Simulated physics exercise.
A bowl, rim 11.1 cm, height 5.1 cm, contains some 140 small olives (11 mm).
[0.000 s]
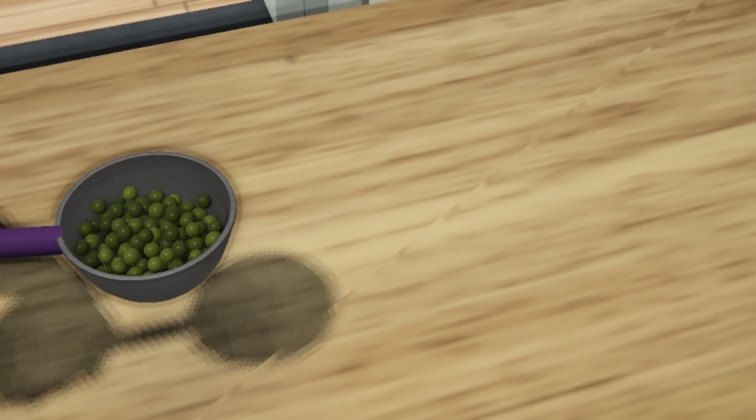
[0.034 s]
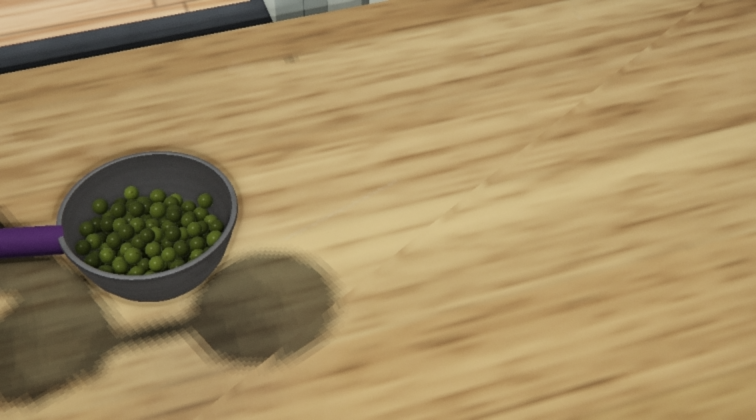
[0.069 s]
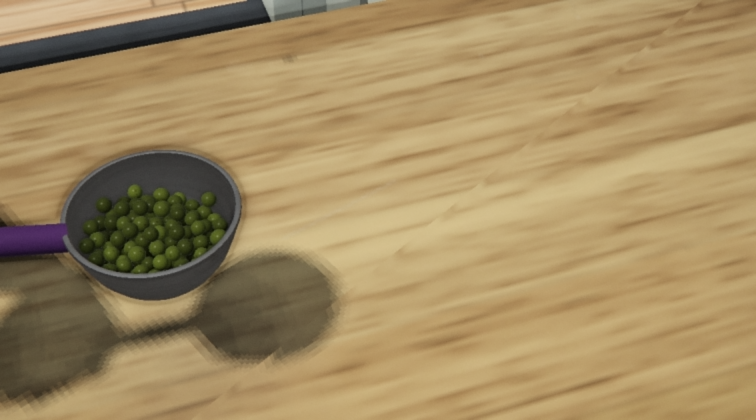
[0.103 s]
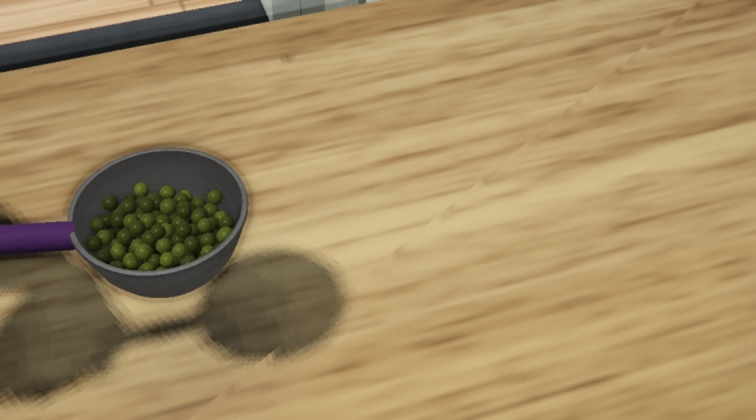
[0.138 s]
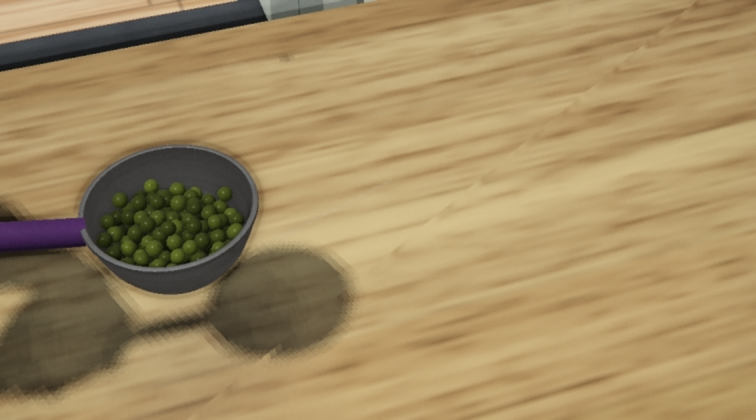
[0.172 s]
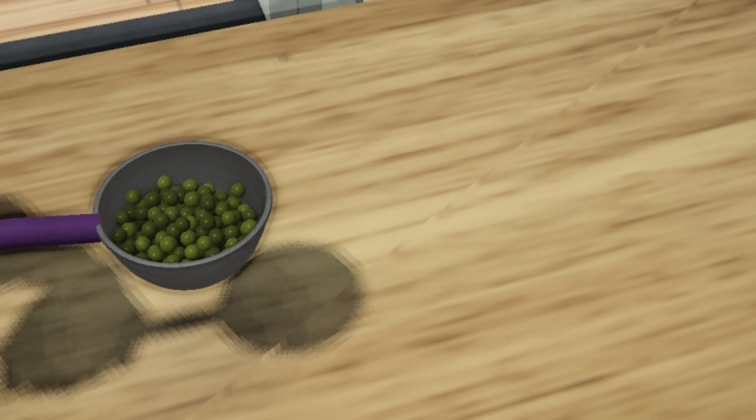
A dark gray bowl with a purple handle, holding many small green olives, moves slowly a short way to the right and slightly upward in view above a light wooden surface, staying level while its shadow shifts along below.
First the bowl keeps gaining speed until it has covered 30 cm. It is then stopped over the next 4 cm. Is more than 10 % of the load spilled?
No.
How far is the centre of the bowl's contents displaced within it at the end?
Roughly 1.0 centimetres.
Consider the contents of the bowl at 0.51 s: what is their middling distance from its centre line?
Roughly 2.5 centimetres, I'd say.
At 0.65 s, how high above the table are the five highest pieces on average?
Height: Roughly 16 centimetres.
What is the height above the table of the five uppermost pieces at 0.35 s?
Height: Roughly 15 centimetres.
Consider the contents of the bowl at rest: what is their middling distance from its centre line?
I'd reckon it's close to 3.0 cm.
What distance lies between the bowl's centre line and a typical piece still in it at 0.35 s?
Close to 2.5 cm, I'd say.
After 0.35 s, tilt 0 degrees; bowl 100 %; middle of all pieces near (315, 202).
After 0.51 s, tilt 0 degrees; bowl 100 %; middle of all pieces near (491, 160).
After 0.65 s, tilt 0 degrees; bowl 100 %; middle of all pieces near (612, 130).
After 0.78 s, tilt 0 degrees; bowl 100 %; middle of all pieces near (611, 132).
By 1.0 s all is still; bowl 100 %.
